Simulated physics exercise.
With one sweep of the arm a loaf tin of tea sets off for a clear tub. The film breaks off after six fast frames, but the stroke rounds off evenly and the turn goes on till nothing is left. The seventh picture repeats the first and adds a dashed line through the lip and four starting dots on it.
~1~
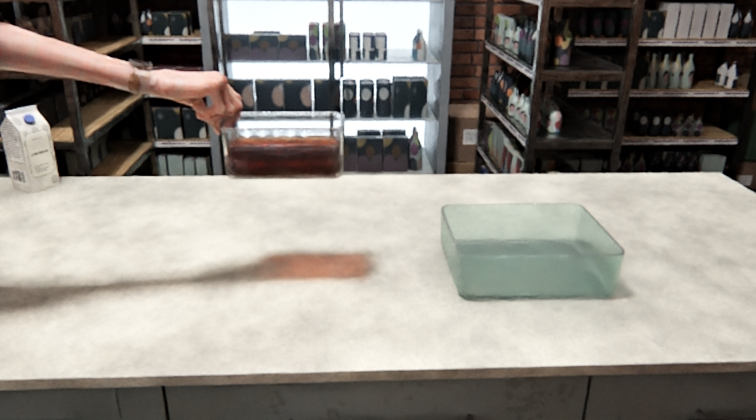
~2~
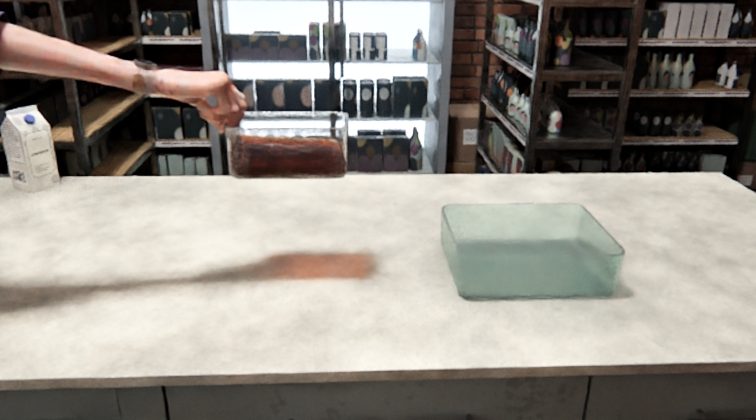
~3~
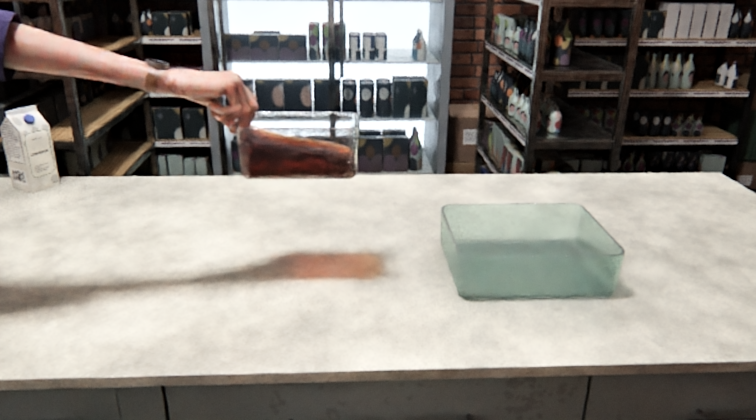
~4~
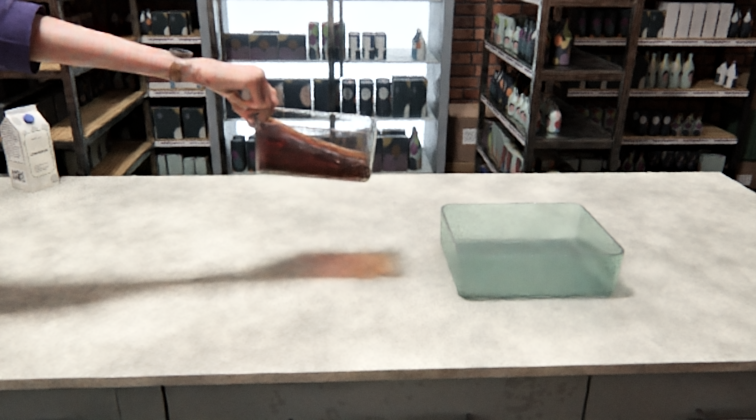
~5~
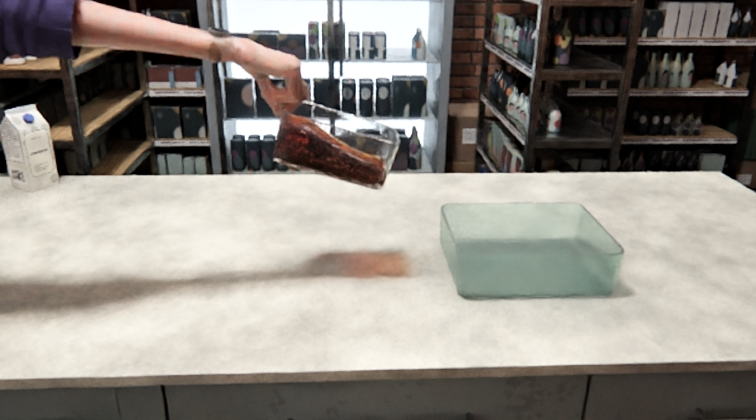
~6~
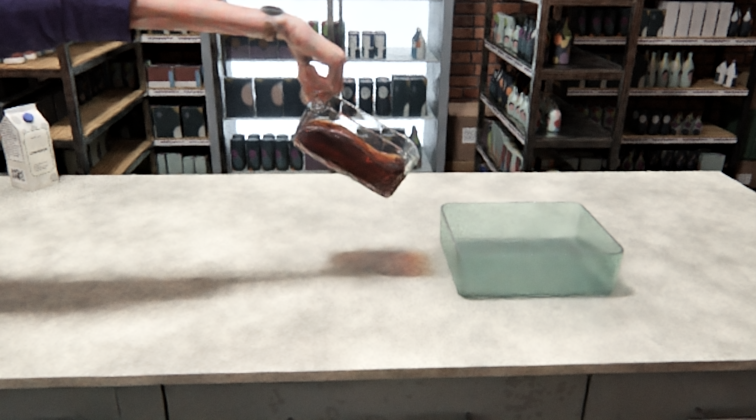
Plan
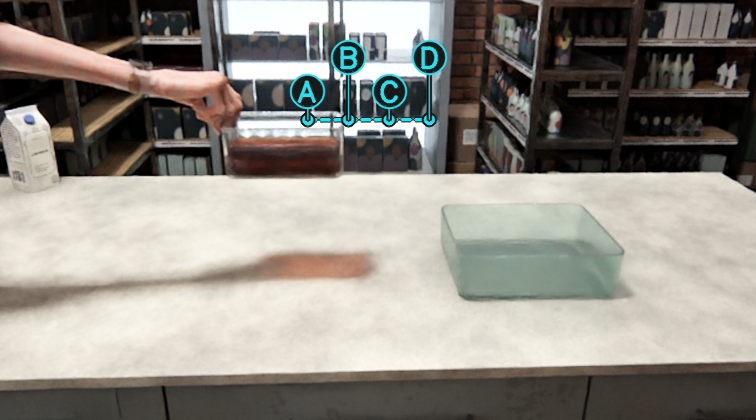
An arm carries a glass container of dark liquid rightward above a counter, gradually tilting it.
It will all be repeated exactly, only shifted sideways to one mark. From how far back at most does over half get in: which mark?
A is the one.
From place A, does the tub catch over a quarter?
Yes, clearly.
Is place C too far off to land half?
No, not at all.
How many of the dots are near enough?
All of the four.
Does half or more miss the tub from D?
No, not at all.
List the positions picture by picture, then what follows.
Upright, lip at (342, 119); tub from (457, 296) to (614, 293); nothing has left yet, in the first frame.
Upright, lip at (346, 119); nothing has left yet, in the second frame.
Upright, lip at (357, 120); nothing has left yet, in the third frame.
Tipped about 6°, lip at (375, 124); nothing has left yet, in the fourth frame.
Tipped about 16°, lip at (397, 135); nothing has left yet, in the fifth frame.
Tipped about 32°, lip at (416, 150); nothing has left yet, in the sixth frame.
On the marked copy, A at (307, 119); B at (348, 119); C at (389, 119); D at (429, 119).
If A is chosen, about 67 % lands in the tub, 22 % falls short and 10 % goes beside or beyond.
If B is chosen, about 69 % lands in the tub, 12 % falls short and 20 % goes beside or beyond.
If C is chosen, about 92 % lands in the tub, 5 % falls short and 3 % goes beside or beyond.
If D is chosen, about 64 % lands in the tub, 2 % falls short and 33 % goes beside or beyond.
